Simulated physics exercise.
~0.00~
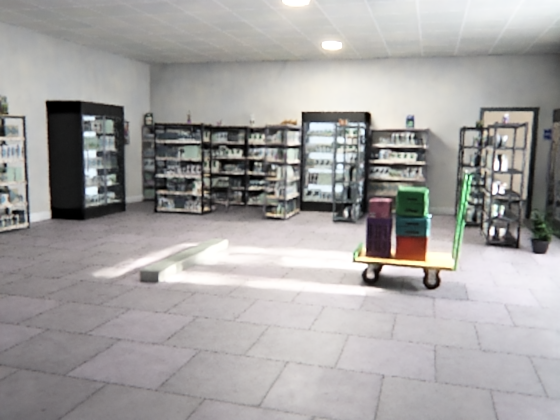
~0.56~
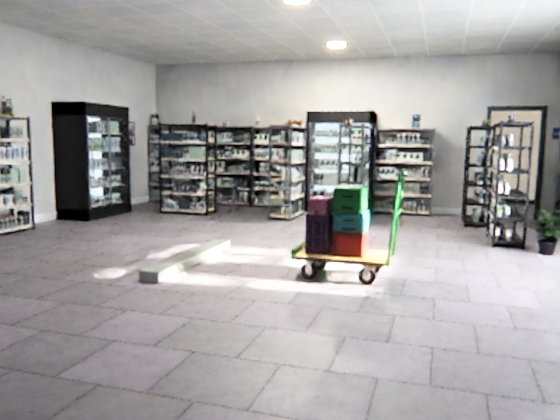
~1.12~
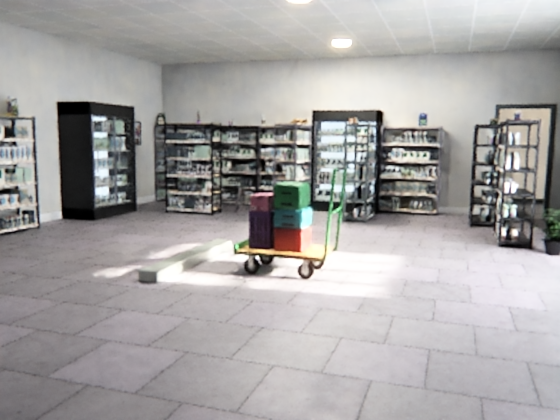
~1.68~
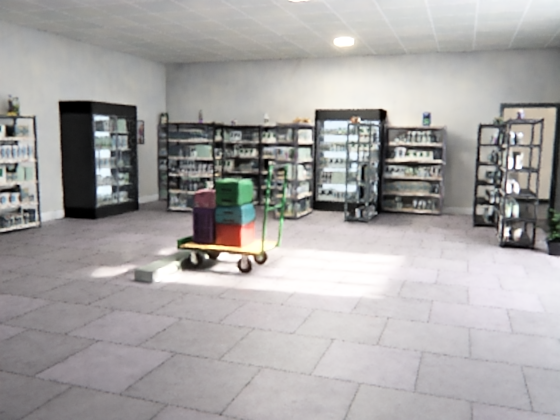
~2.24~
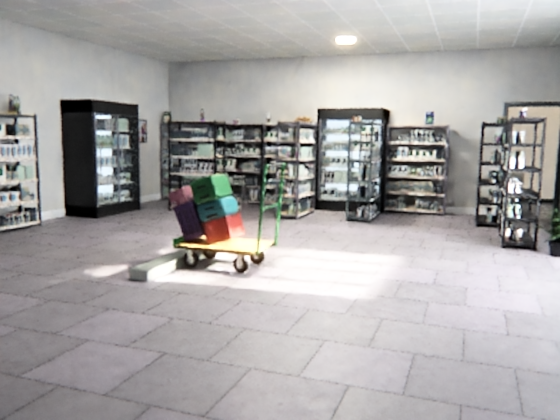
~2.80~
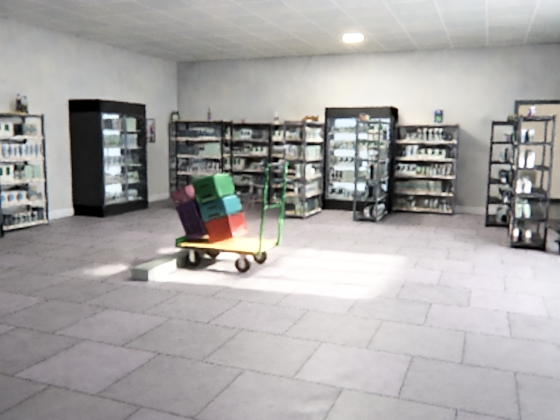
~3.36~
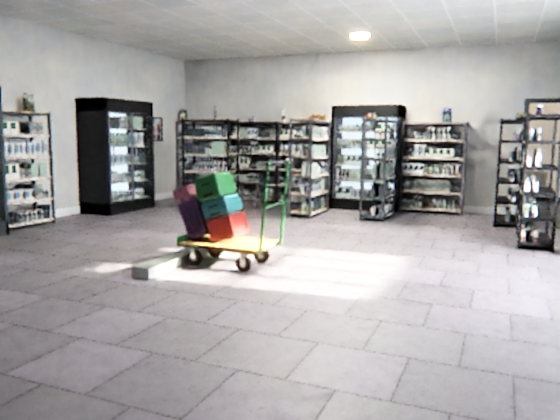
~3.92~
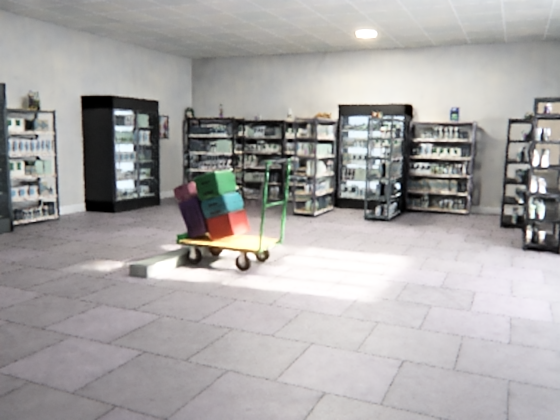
A bright, grey-tiled shop with dark shelving and lit display cabinets along its pale walls is seen from slightly above, the view drifting a little sideways. A yellow-decked cart with a green handle carries a green and a teal case over a red tote, with a pink carton and a purple crate stacked on the left. It rolls left across the floor towards a low pale kerb and stops there abruptly. The whole load shifts left and tips over. It settles leaning on the deck, the pink carton jutting past the front edge, the green case still aboard.
